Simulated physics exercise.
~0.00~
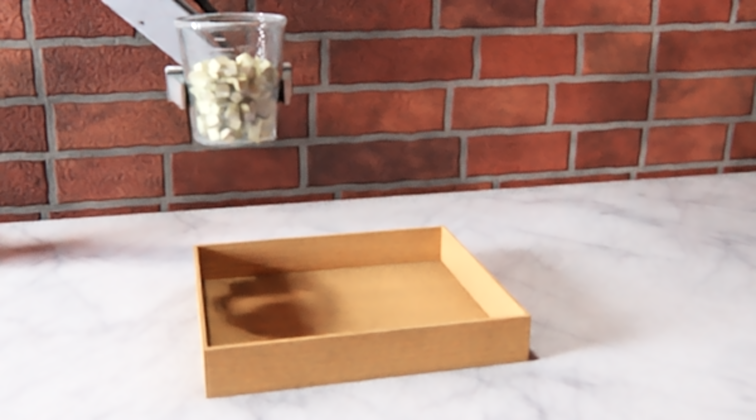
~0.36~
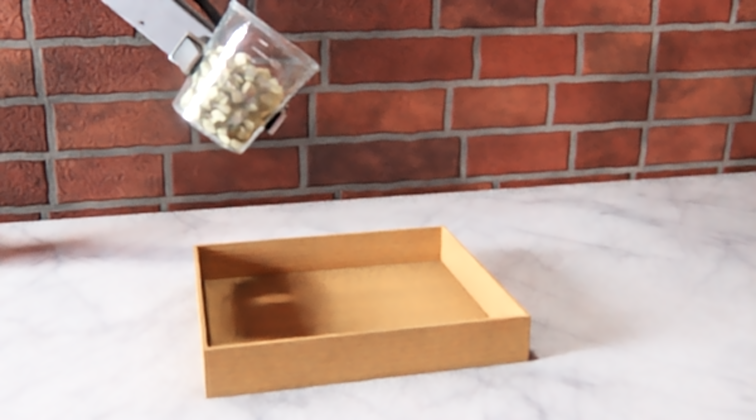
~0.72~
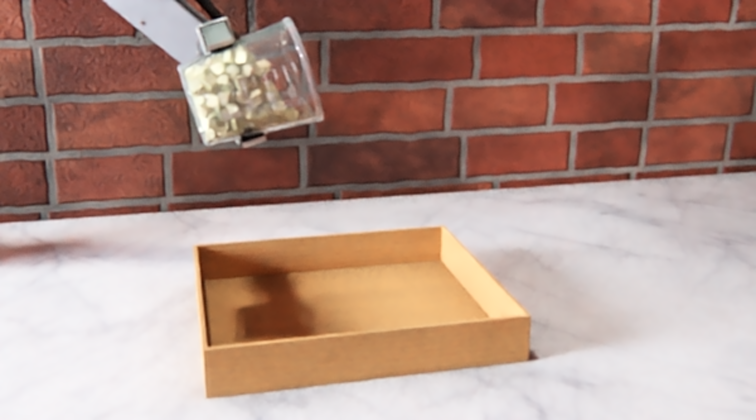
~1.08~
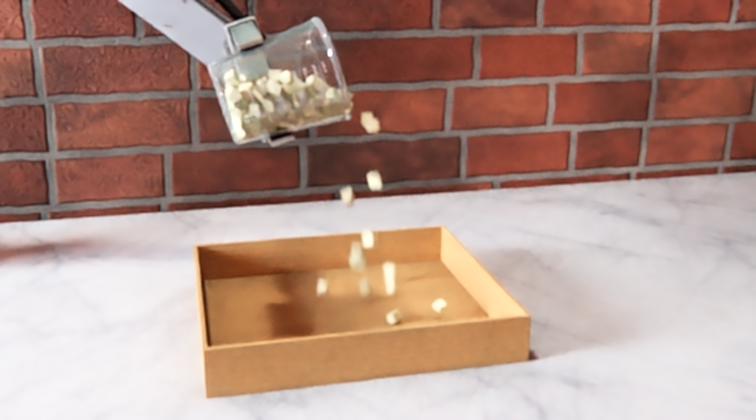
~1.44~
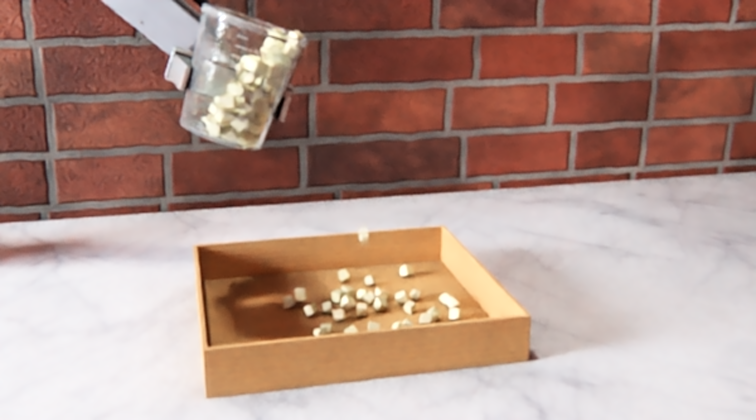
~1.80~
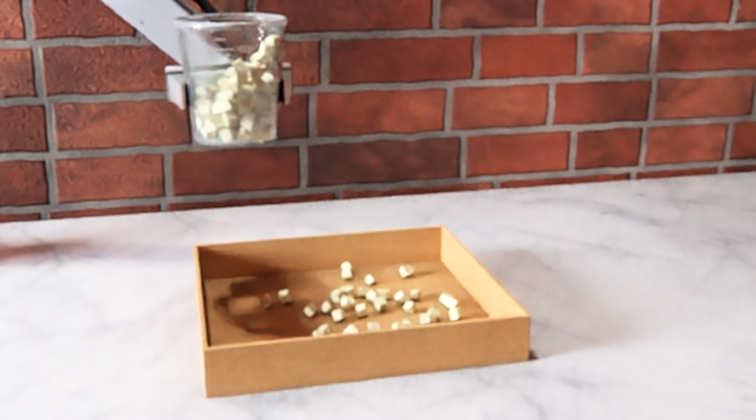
On a white marble-patterned surface before a red brick wall, seen from the front and slightly above, a shallow tan tray sits near the middle. At the upper left, a robotic arm holds a clear tumbler partly filled with small pale vegetable dice. The arm tips the tumbler to the right until it lies nearly on its side, and the dice slide toward its mouth. Several tumble over the rim and drop into the tray. The arm then swings the tumbler back upright, leaving dice scattered across the tray while most remain in the tumbler.
